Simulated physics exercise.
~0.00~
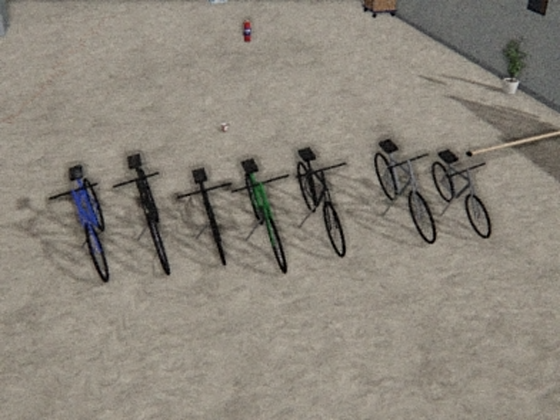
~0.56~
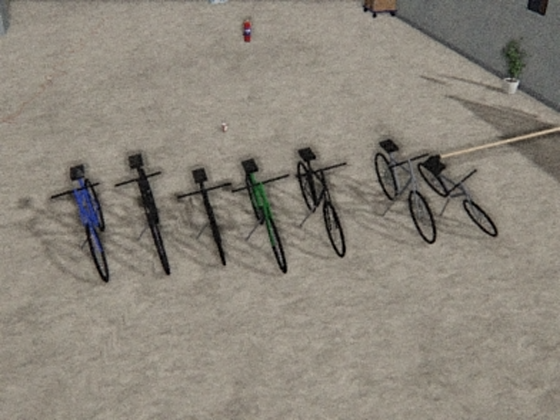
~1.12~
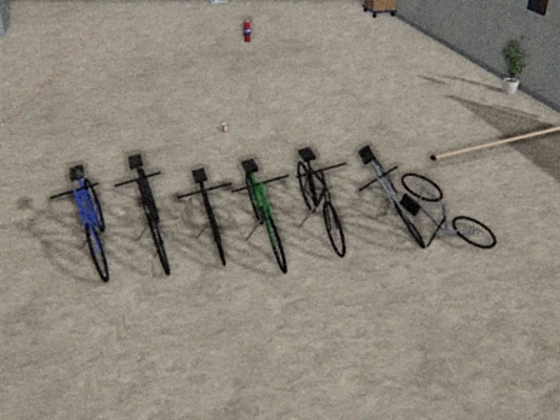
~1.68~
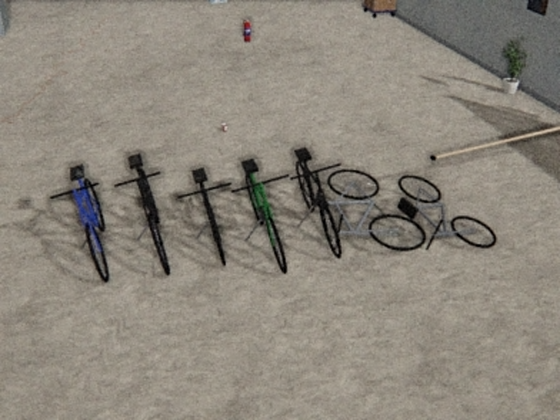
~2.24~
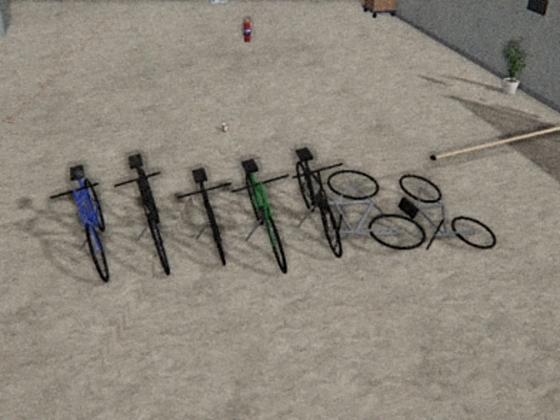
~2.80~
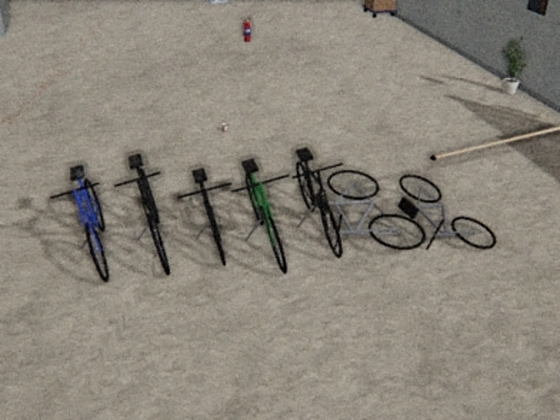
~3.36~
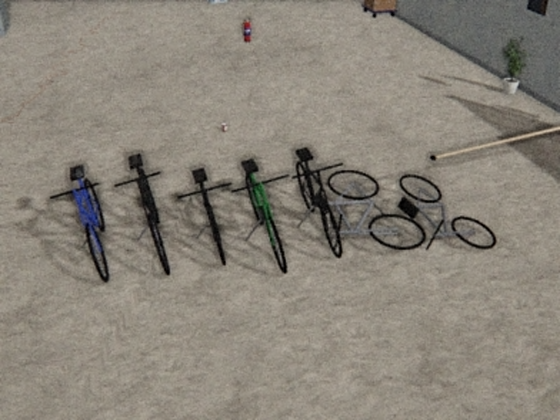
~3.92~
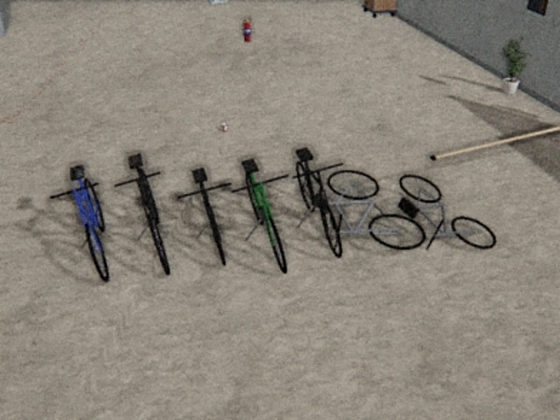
Pole nudging the rightmost bicycle in a parked row, toppling it and its neighbour while the other five stay standing.
